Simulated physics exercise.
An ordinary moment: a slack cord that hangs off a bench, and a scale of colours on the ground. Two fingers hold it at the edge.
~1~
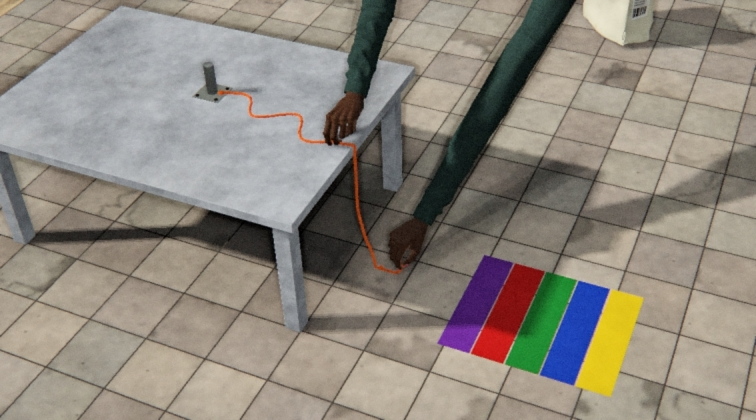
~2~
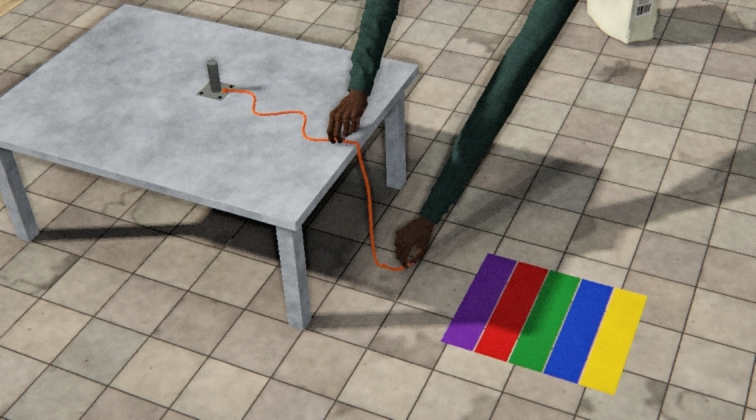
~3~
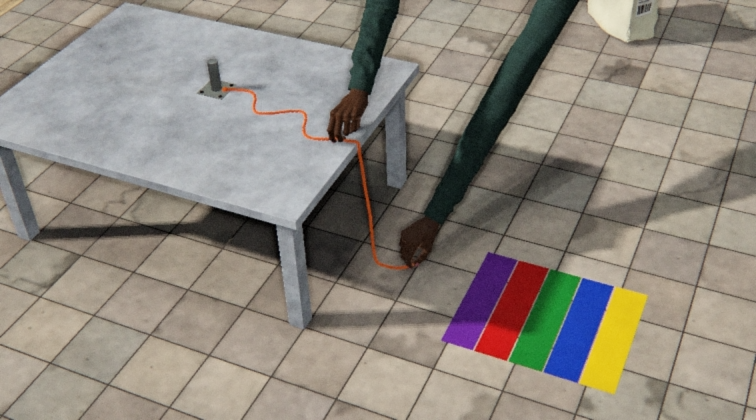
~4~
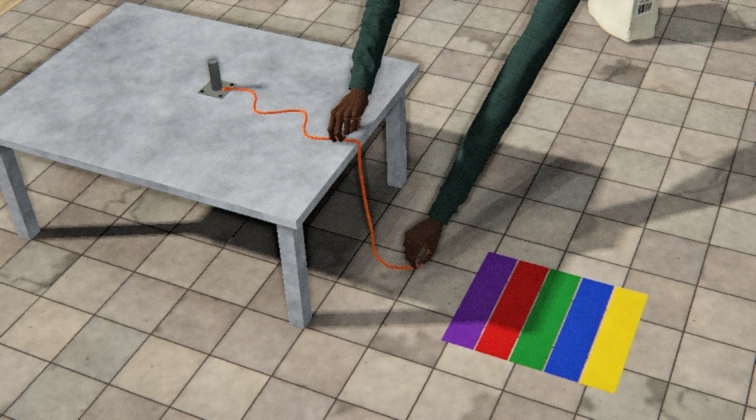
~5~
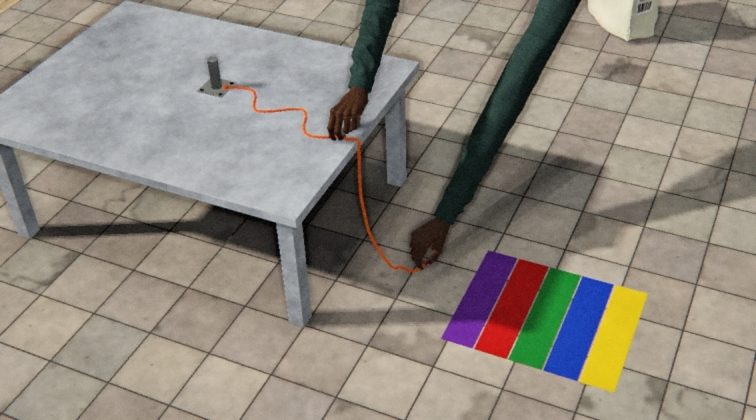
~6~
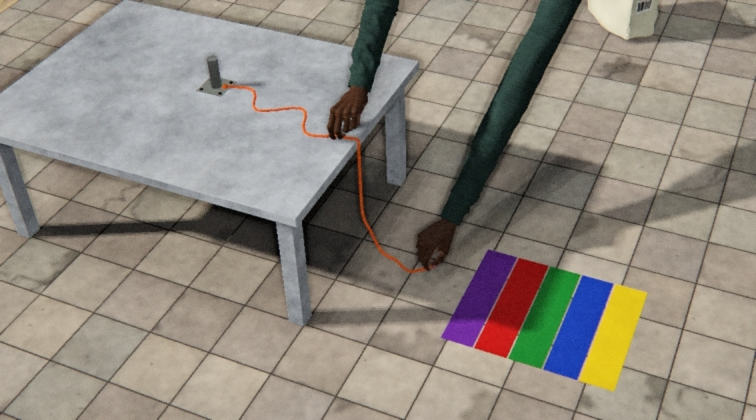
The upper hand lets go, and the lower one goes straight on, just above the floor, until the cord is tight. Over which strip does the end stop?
It gets as far as the green strip.
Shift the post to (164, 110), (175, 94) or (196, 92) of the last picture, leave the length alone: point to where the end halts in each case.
About (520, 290), (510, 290) and (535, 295).
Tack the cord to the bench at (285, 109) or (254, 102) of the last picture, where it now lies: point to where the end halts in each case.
The places are (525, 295) and (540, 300).
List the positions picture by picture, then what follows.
The first frame shows end (402, 266); purple (462, 331); red (495, 341); green (529, 351); blue (564, 362); yellow (600, 373).
The second frame shows end (409, 265); cord through (250, 93) (282, 113) (306, 137) (359, 156) (370, 208) (375, 259).
The third frame shows end (413, 265).
The fourth frame shows end (418, 266); cord through (251, 91) (283, 112) (307, 136) (359, 154) (366, 206) (378, 257).
The fifth frame shows end (424, 266).
The sixth frame shows end (430, 267); cord through (250, 89) (282, 109) (306, 133) (359, 152) (361, 203) (384, 254).
Early on, end near (485, 283); over purple.
Midway, end near (527, 295); over red.
At the end of the slack, end near (552, 302); over green. The green one.
